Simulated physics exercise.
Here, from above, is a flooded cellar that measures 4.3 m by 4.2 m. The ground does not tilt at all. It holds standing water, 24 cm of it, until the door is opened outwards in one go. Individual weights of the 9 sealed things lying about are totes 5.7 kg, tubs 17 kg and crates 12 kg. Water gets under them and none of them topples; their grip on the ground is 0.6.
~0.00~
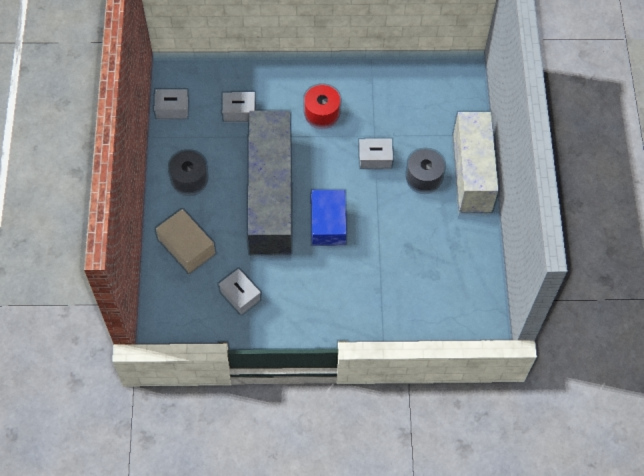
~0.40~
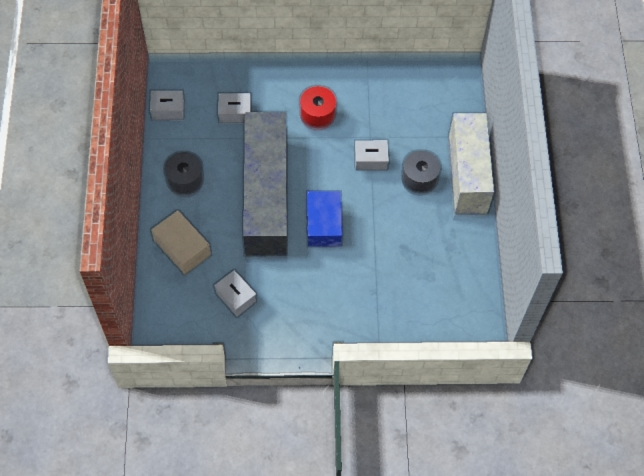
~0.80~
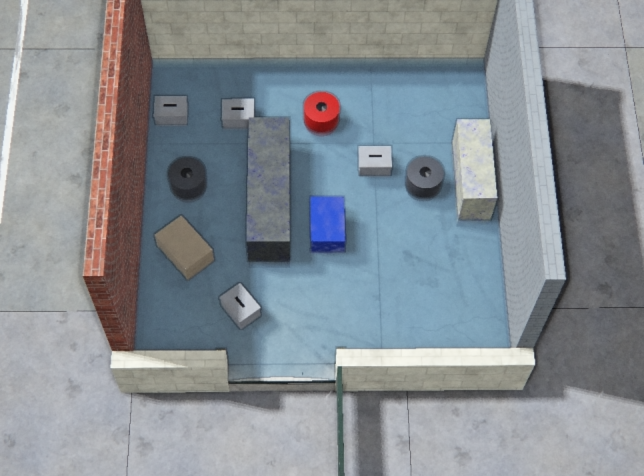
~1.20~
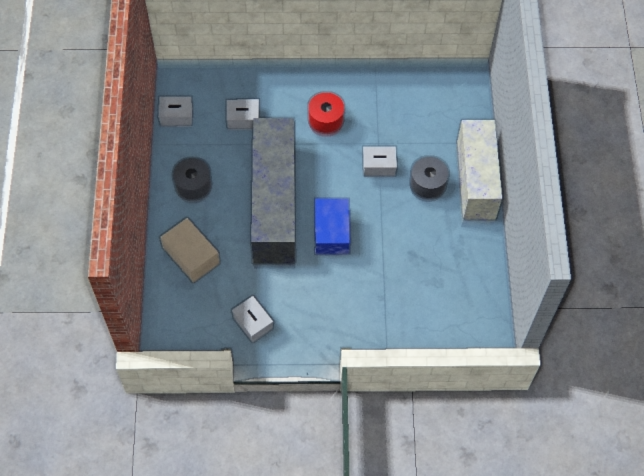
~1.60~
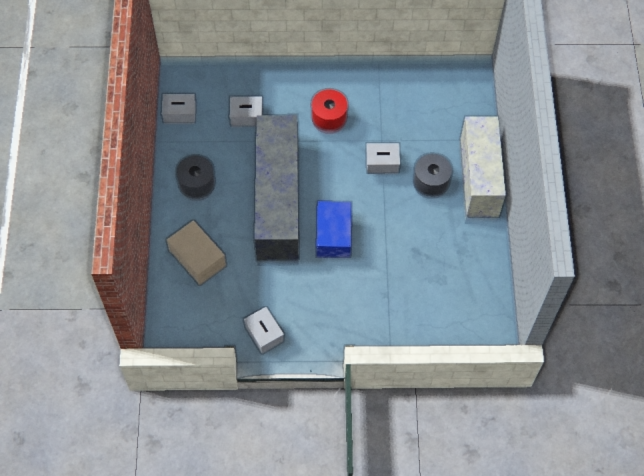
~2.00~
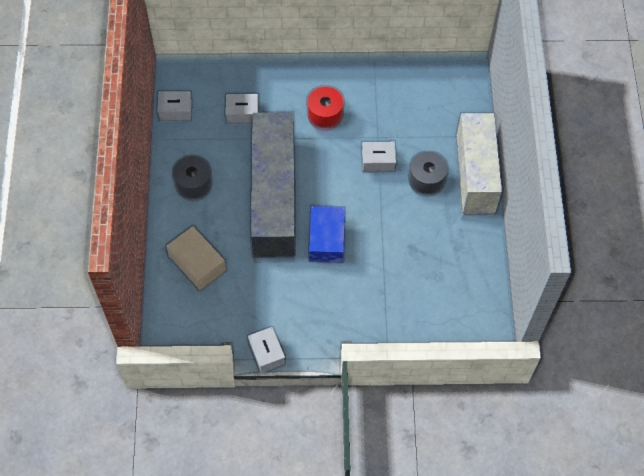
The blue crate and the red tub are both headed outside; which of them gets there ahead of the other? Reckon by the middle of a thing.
It is the blue one that gets there first.
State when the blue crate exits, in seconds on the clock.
Around 5.5 seconds.
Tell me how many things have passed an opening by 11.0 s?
3 by that time.
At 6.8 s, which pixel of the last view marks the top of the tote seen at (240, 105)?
At about (233, 158).
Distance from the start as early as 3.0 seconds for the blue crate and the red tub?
About 50 and 10 cm by then.
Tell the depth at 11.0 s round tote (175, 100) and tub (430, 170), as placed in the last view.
About 15 and 15 cm.
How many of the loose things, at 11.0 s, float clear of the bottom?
At that instant the tally stands at 6.
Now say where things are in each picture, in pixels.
In the first picture, the blue crate at (329, 212), afloat; the red tub at (322, 100) floats; 24 cm deep round most things; 0 of 9 have shifted.
In the second picture, the blue crate at (325, 213), afloat; the red tub at (318, 101), afloat; 24 cm deep round most things; 0 of 9 have shifted.
In the third picture, the blue crate at (328, 219) floats; the red tub at (322, 107) floats; about 3920 L in view; 1 of 9 have shifted.
In the fourth picture, the blue crate at (332, 221) floats; the red tub at (326, 107) floats; about 3860 L in view; 1 of 9 have shifted.
In the fifth picture, the blue crate at (334, 224) floats, 9 cm from its start; the red tub at (330, 104) floats; 24 cm deep round most things; 3 of 9 have shifted.
In the sixth picture, the blue crate at (327, 229), afloat, 20 cm from its start; the red tub at (326, 102) floats; 23 cm deep round most things; 3 of 9 have shifted.
After 3.0 s the blue crate is near (320, 249), 0.5 m from its start, afloat; the red tub is near (326, 110), 0.1 m from its start, afloat; 1 of 9 are out; 8 afloat.
After 6.8 s the blue crate has gone out (at 5.6 s); the red tub is near (320, 130), 0.4 m from its start, afloat; 3 of 9 are out; 6 afloat.
After 11.0 s the blue crate has gone out (at 5.6 s); the red tub is near (318, 151), 0.7 m from its start, afloat; 3 of 9 are out; 6 afloat.
After 15.0 s the blue crate has gone out (at 5.6 s); the red tub is near (316, 168), 0.9 m from its start, afloat; 4 of 9 are out; 5 afloat.
